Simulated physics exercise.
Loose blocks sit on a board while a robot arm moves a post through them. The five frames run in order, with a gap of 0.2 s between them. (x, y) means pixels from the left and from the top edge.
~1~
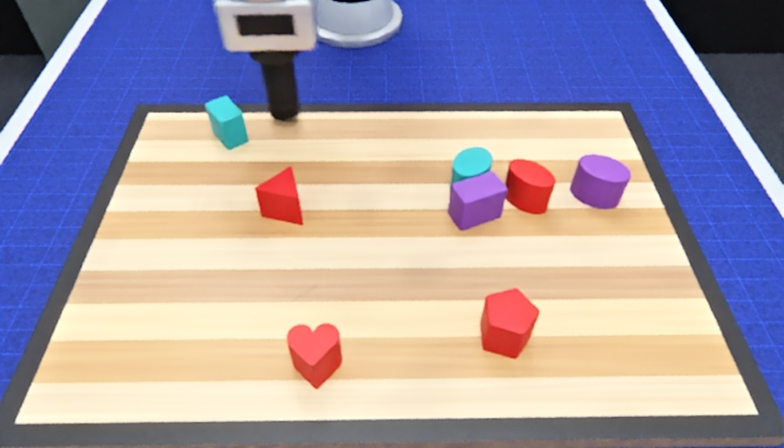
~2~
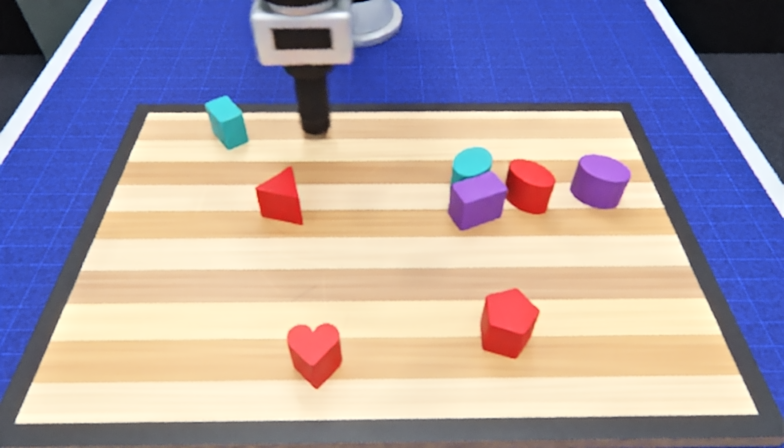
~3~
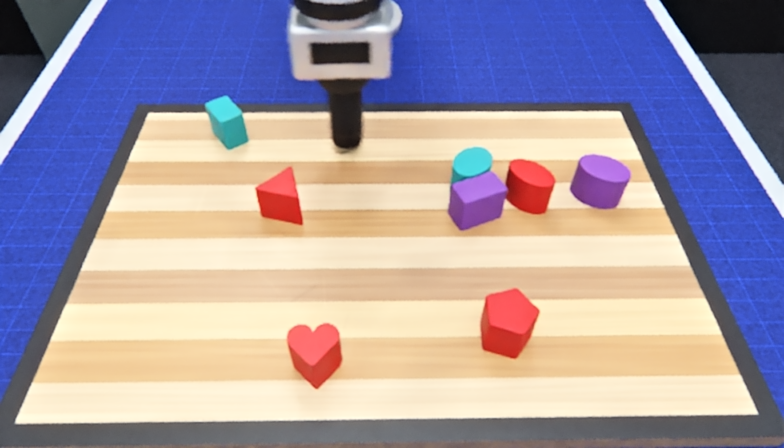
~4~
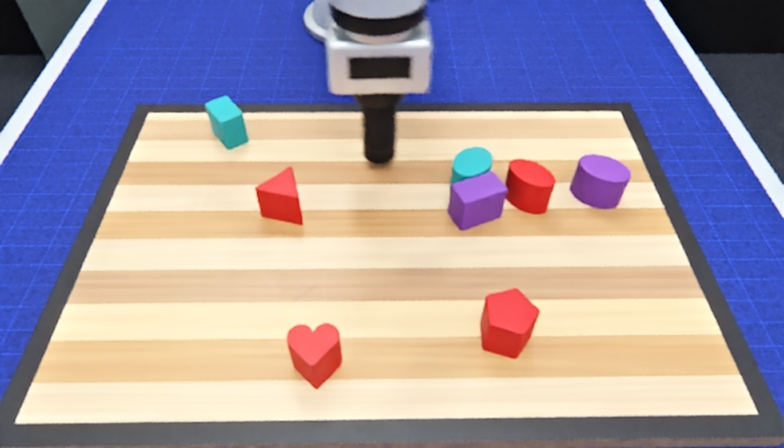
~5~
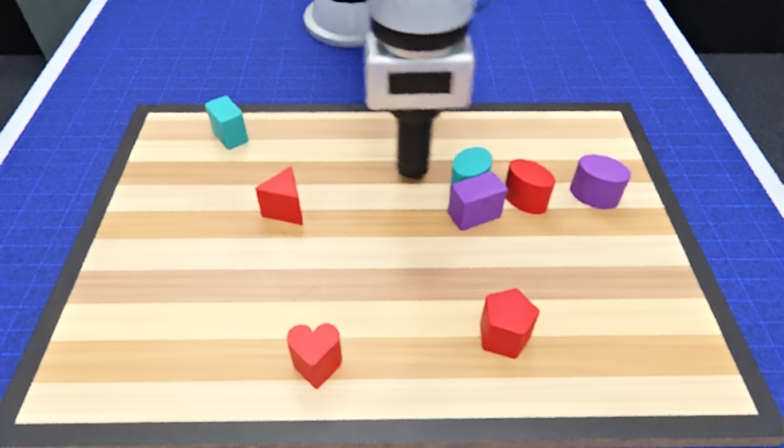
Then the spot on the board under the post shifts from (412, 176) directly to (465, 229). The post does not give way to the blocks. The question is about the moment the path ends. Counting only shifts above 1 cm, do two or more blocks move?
I'd say no.
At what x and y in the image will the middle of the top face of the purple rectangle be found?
The middle of its upper face will lie at (504, 198).
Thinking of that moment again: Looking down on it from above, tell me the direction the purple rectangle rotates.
From above, counter-clockwise.
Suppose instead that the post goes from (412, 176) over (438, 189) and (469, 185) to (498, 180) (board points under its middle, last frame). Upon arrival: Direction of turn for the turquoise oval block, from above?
I'd predict that, seen from above, the turquoise oval block rotates counter-clockwise.
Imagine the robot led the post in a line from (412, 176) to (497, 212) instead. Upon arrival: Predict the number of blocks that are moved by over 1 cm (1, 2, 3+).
I'd say three or more blocks get shifted by more than about 1 cm.
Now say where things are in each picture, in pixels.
In the first frame, post's lower end at (285, 112); turquoise oval block at (473, 160); purple rectangle at (479, 186); red oval block at (532, 172).
In the second frame, post at (316, 126); blocks still.
In the third frame, post at (348, 140); blocks still.
In the fourth frame, post at (380, 154); blocks still.
In the fifth frame, post at (413, 169); turquoise oval block at (473, 160); purple rectangle at (479, 186); red oval block at (532, 172).
On the path given first. Halfway along, post at (439, 194); nothing pushed yet.
At the end, post at (467, 221); turquoise oval block at (476, 161); purple rectangle at (504, 198), turned 65° anticlockwise; red oval block still.
